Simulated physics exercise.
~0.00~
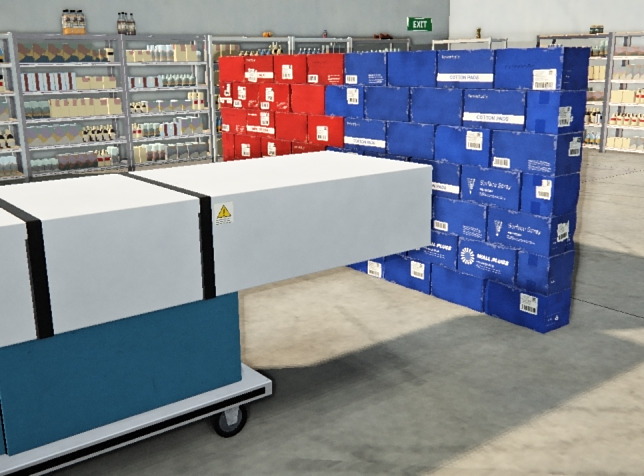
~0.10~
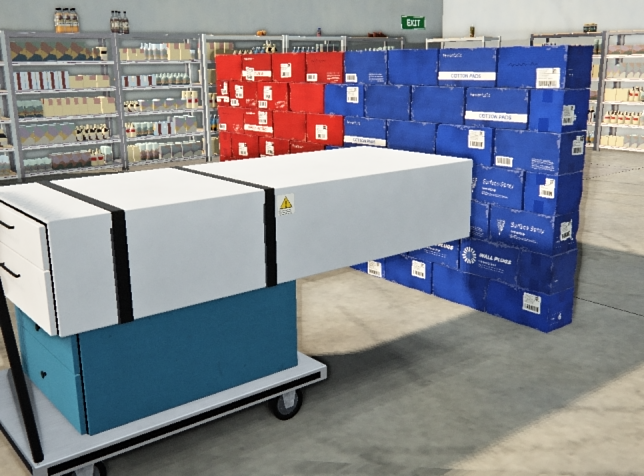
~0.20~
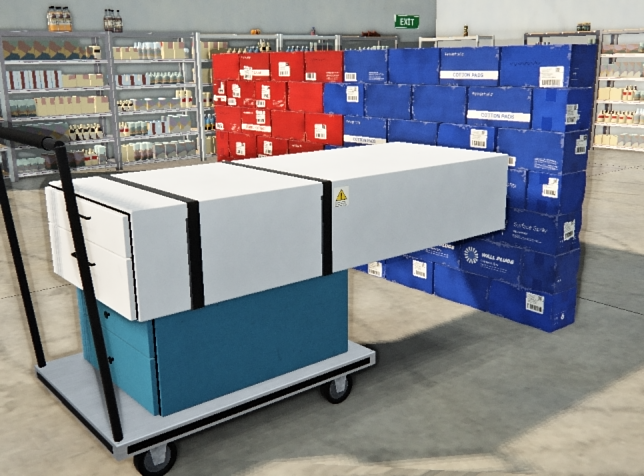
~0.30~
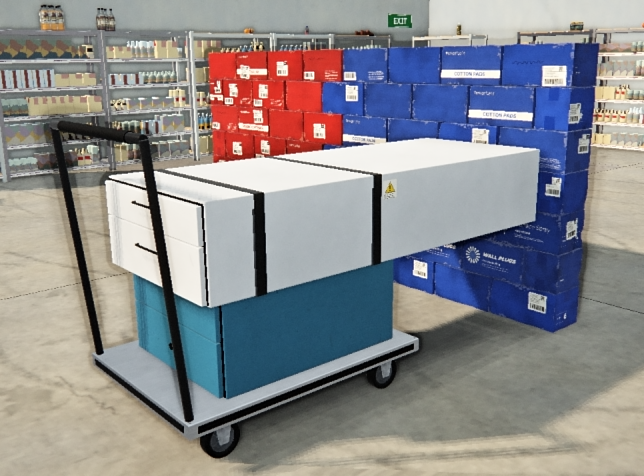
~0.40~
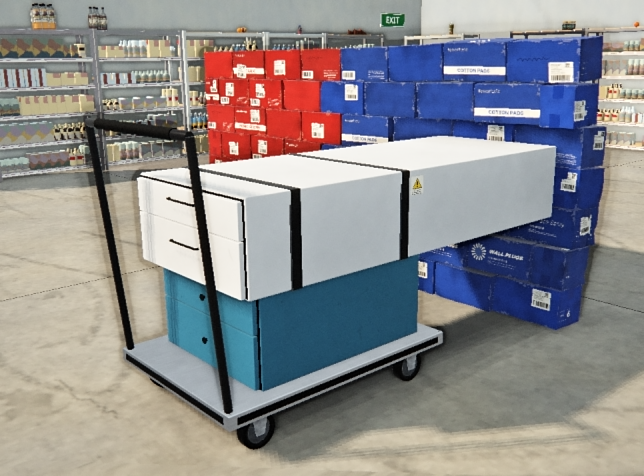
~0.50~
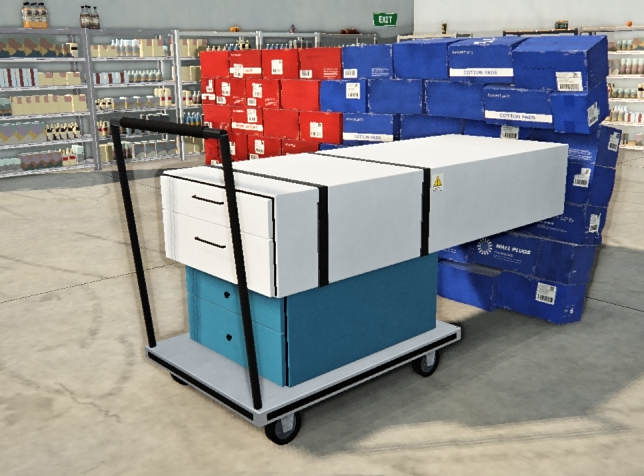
In this clip, a platform trolley carrying a long white pack strapped above a teal cabinet rolls rightward toward a wall of red and blue boxes, then the pack's end pushes into the blue section, shifting and tilting several boxes.
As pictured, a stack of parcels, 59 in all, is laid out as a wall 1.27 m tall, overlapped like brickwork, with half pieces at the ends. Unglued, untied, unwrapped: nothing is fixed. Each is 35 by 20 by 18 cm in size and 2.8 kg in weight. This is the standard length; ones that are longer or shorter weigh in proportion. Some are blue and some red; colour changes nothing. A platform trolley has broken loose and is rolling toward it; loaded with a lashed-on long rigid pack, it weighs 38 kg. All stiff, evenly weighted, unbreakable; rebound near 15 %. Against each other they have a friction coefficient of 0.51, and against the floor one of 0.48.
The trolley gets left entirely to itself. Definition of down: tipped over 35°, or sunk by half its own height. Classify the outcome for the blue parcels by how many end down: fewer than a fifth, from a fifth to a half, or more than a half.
It is more than a half.
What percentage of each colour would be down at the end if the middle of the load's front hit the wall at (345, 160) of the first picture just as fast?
That would leave red at 30 % and blue at 40 %.
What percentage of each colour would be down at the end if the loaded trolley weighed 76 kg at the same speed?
You'd get red 0 and blue 80 percent.
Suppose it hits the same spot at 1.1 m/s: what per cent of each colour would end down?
Red 0%, blue 0%.
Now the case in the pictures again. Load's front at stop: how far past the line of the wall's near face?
Roughly 70 centimetres past it.
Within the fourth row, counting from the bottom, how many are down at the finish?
I count 4 down there.
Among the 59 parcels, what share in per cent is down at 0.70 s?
5 per cent.
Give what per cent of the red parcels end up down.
By colour: Red 0 per cent.
After 0.70 s, load 27 cm past the wall's line, still rolling; 4 of the 31 blue parcels down (4 of 59 in all colours); top blue parcel leaning 13°.
After 0.98 s, load 38 cm past the wall's line, still rolling; 19 of the 31 blue parcels down (19 of 59 in all colours); top blue parcel leaning 31°, 14 cm lower.
After 1.42 s, load 51 cm past the wall's line, still rolling; 24 of the 31 blue parcels down (25 of 59 in all colours); top blue parcel leaning 72°, 78 cm lower.
At rest (3.1 s), load 69 cm past the wall's line, stopped; 24 of the 31 blue parcels down (25 of 59 in all colours); top blue parcel on its side; top red parcel unmoved. That is 77 per cent. As the last picture would show them, middles, top blue parcel near (496, 226), top red parcel near (257, 64).
